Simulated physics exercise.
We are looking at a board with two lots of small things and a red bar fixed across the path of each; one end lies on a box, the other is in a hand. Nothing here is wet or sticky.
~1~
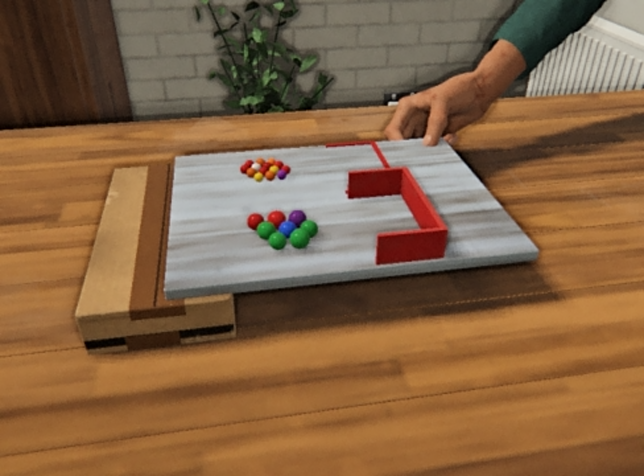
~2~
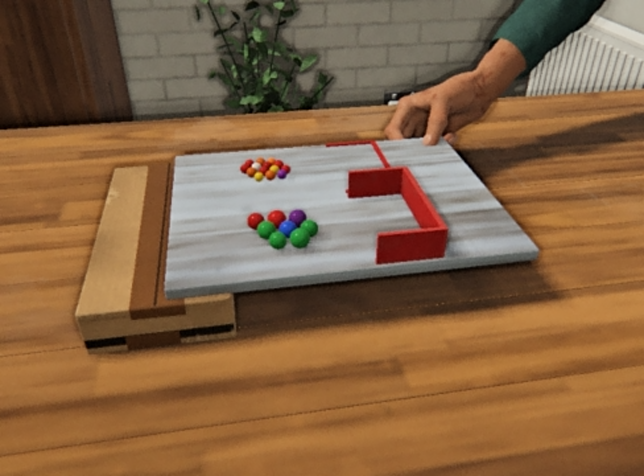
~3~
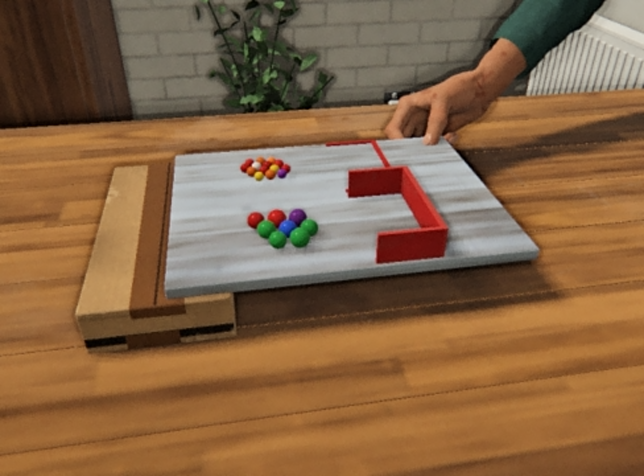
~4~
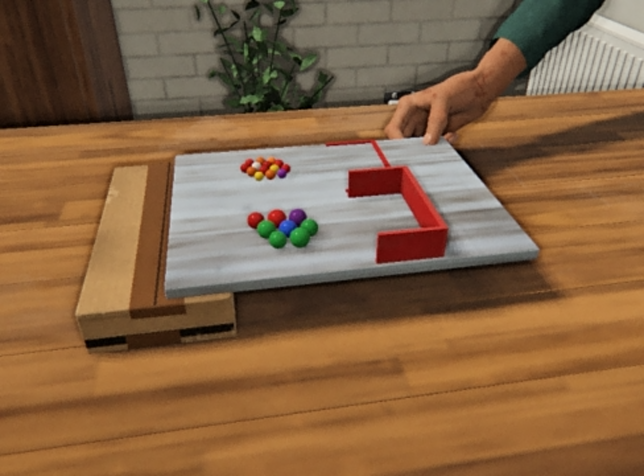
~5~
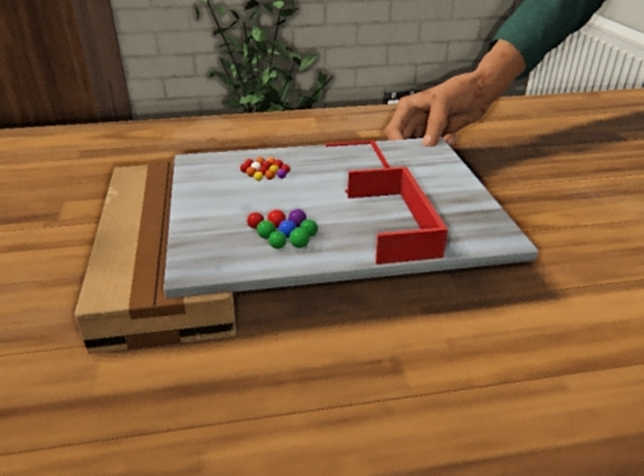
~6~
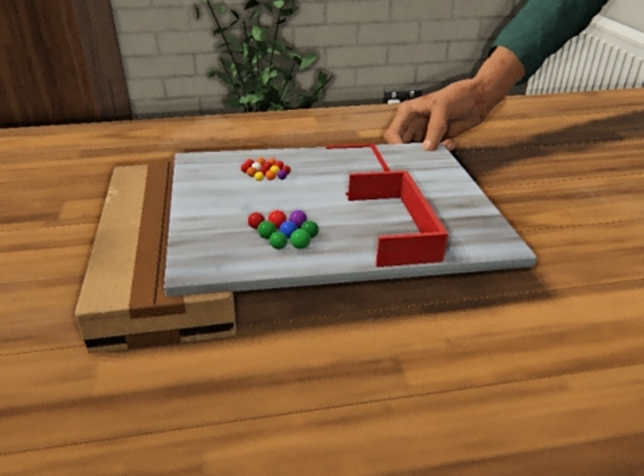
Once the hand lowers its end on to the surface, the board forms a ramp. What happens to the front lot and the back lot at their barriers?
In the end most likely the front lot gets caught at its barrier. Most likely the back lot clears its barrier.
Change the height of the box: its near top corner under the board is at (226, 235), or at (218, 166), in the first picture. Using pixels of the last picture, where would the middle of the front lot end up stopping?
Centre at rest: First case roughly (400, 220), second case roughly (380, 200).
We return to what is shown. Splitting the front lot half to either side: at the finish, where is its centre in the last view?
The middle comes to rest roughly at (404, 234).
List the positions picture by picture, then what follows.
Held end of the board at (523, 251), level; box at (167, 241), low, a small part of the board's length; front lot at (288, 230), a few gumballs; back lot at (263, 172), a few round plastic beads; front bar at (421, 209), taller than the pieces; back bar at (385, 163), much lower than a piece, in the first frame.
Held end of the board at (524, 250), level; back lot at (263, 172), in the second frame.
Held end of the board at (524, 250), level; front lot at (288, 229), in the third frame.
Held end of the board at (524, 249), level; back lot at (263, 171), in the fourth frame.
Held end of the board at (523, 251), level; front lot at (288, 229), in the fifth frame.
Held end of the board at (521, 257), down by 2°; box at (167, 239); front lot at (289, 230), not moving; back lot at (264, 172), not moving; front bar at (421, 213); back bar at (385, 167), in the sixth frame.
Then, 0.23 s past the last view, board sloping at 8°; front lot on its way down; back lot where it was.
Then, 0.48 s past the last view, board resting at 10°; front lot on its way down; back lot on its way down.
Then, 0.77 s past the last view, board resting at 10°; front lot has reached its bar; back lot about half past its bar.
Finally, board resting at 10°; front lot gathered behind its bar; back lot about two thirds past its bar.
